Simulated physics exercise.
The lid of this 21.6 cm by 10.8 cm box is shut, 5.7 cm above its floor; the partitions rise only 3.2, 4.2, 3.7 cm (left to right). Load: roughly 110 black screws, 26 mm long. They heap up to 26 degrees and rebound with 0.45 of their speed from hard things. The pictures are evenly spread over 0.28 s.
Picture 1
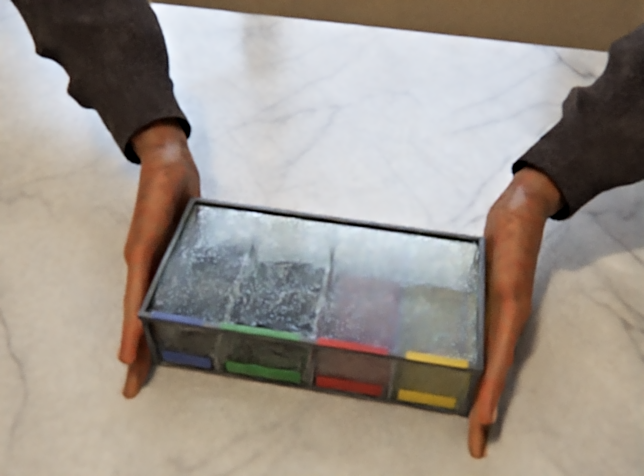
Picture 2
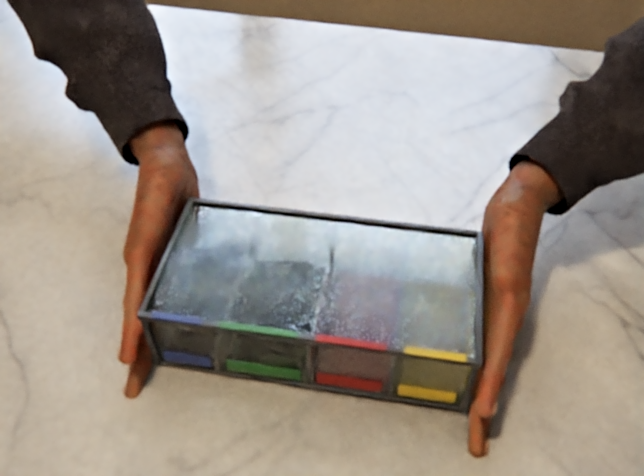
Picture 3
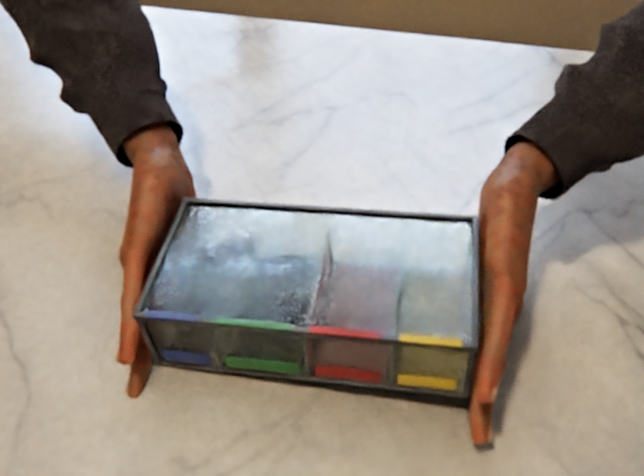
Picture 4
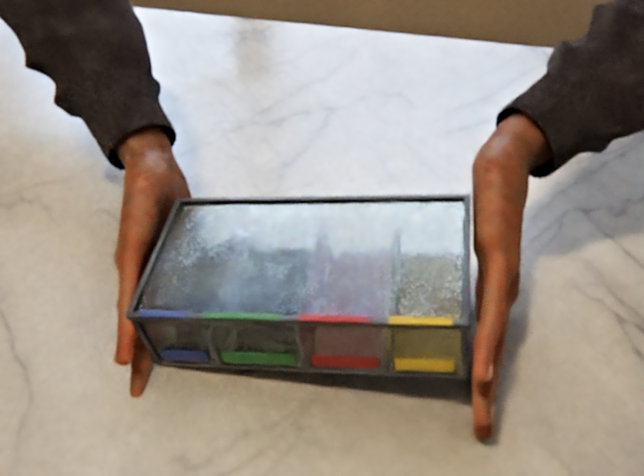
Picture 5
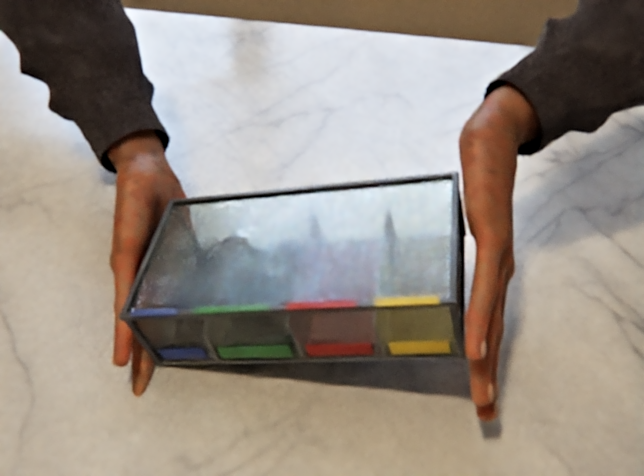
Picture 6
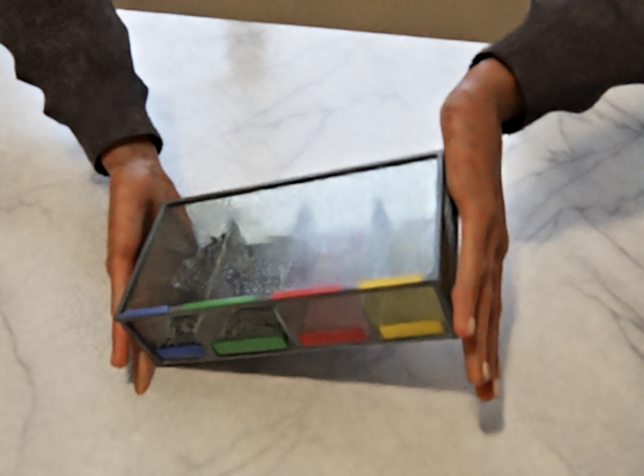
At the start, two hands hold a shut, clear-lidded box level above a marble surface, its four sections marked blue, green, red and yellow from left to right, with small dark pieces visible on the left. The right hand then gradually raises its end, tilting the box moderately toward the left.
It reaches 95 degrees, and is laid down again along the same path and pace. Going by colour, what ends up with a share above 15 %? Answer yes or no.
Red no, blue yes, green yes, yellow no.
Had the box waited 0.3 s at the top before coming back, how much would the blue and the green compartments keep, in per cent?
Then: Blue 75, green 25.
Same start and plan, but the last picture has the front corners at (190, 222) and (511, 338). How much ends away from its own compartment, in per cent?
Then about 50 per cent.
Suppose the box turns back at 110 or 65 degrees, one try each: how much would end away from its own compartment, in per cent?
About 50 and 0 per cent.
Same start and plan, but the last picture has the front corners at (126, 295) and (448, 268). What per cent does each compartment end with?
Red 0, blue 70, green 30, yellow 0.
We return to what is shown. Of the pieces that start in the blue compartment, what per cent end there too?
Roughly 100 per cent.
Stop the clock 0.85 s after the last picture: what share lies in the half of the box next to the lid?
About 20 per cent.
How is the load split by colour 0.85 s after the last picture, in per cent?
Red 0; blue 55; green 45; yellow 0.
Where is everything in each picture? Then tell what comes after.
In the first picture, box tilt 0 degrees, front corners at (146, 314) and (476, 366); blue 50 %, green 50 %.
In the second picture, box tilt 1 degrees, front corners at (145, 314) and (475, 360).
In the third picture, box tilt 5 degrees, front corners at (140, 314) and (471, 344), lowest corner left front.
In the fourth picture, box tilt 10 degrees, front corners at (134, 314) and (462, 322), lowest corner left front.
In the fifth picture, box tilt 16 degrees, front corners at (127, 314) and (450, 300), lowest corner left front.
In the sixth picture, box tilt 21 degrees, front corners at (121, 316) and (433, 277), lowest corner left front; blue 50 %, green 50 %.
Then, 0.85 s after the last picture, tilt 94 degrees; blue 55 %, green 45 %.
Then, 1.42 s after the last picture, tilt 41 degrees; blue 70 %, green 30 %.
Then, 2.03 s after the last picture, tilt 0 degrees; blue 70 %, green 30 %.
In the end, red 0 %, blue 70 %, green 30 %, yellow 0 %.
